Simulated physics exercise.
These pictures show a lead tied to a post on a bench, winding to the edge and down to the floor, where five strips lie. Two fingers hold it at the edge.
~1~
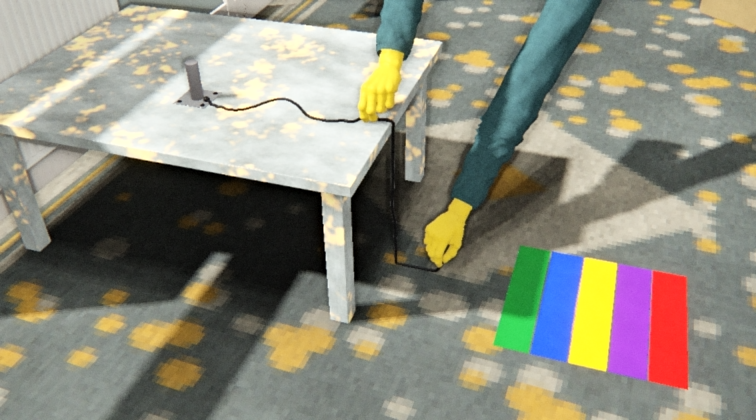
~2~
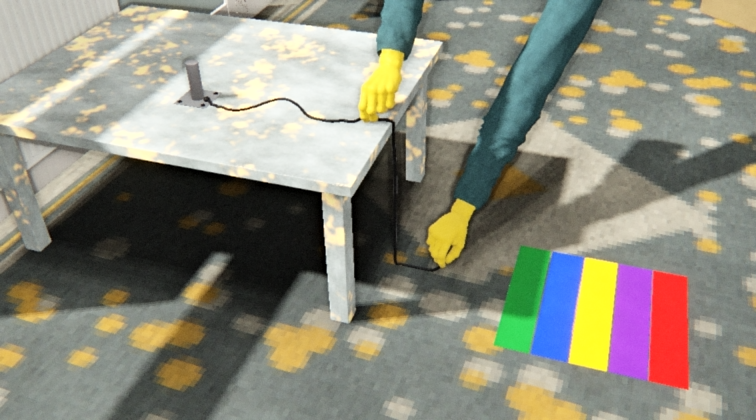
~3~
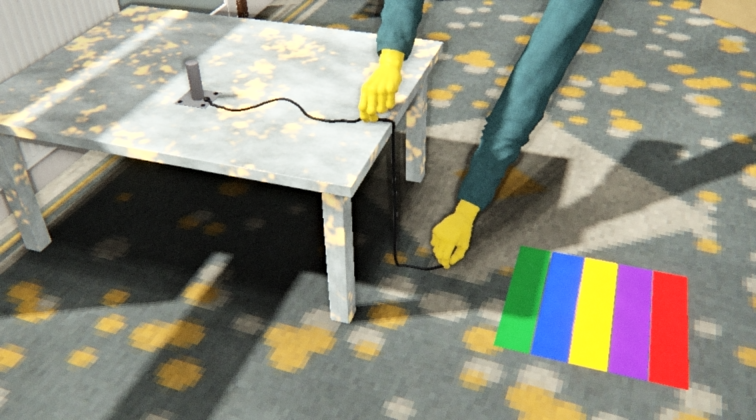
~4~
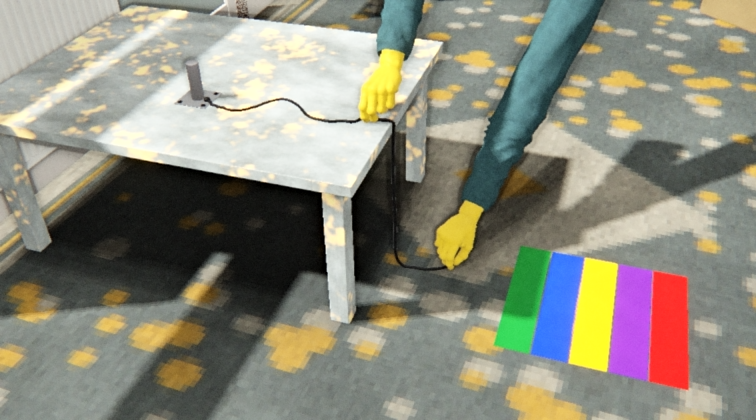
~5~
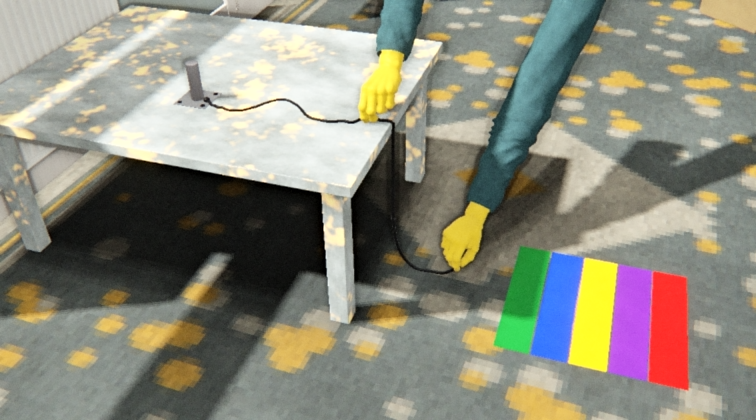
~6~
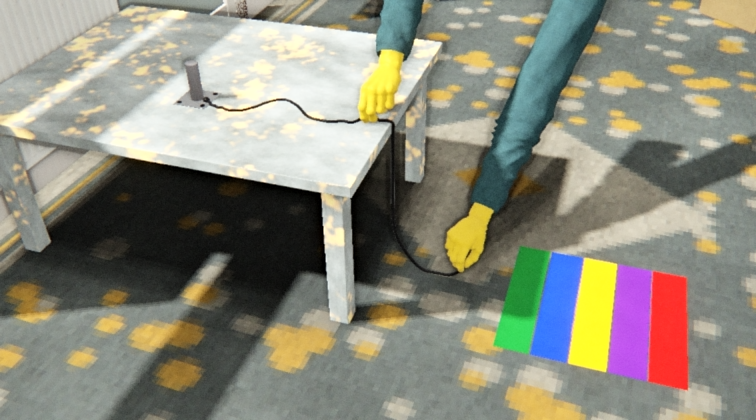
Beside a table, a yellow hand draws a dark cord's end slightly right across the floor.
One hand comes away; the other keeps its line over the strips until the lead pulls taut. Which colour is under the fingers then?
The yellow one.
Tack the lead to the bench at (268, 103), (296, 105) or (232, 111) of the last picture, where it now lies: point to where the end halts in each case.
The places are (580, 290), (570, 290) and (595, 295).
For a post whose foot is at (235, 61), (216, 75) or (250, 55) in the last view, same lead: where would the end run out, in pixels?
The places are (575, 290), (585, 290) and (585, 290).
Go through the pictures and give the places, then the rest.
End (442, 262); green (516, 329); blue (552, 337); yellow (590, 345); purple (629, 354); red (669, 363), in the first picture.
End (445, 263); lead through (227, 109) (291, 101) (344, 121) (394, 142) (395, 205) (395, 259), in the second picture.
End (449, 264), in the third picture.
End (453, 264); lead through (227, 109) (291, 101) (344, 121) (393, 143) (394, 206) (397, 258), in the fourth picture.
End (459, 266), in the fifth picture.
End (464, 267); lead through (226, 110) (290, 102) (344, 121) (393, 143) (393, 206) (410, 258), in the sixth picture.
Early on, end near (531, 281); over green.
Midway, end near (573, 289); over blue.
At the end of the slack, end near (600, 294); over yellow. It halts on the yellow strip.
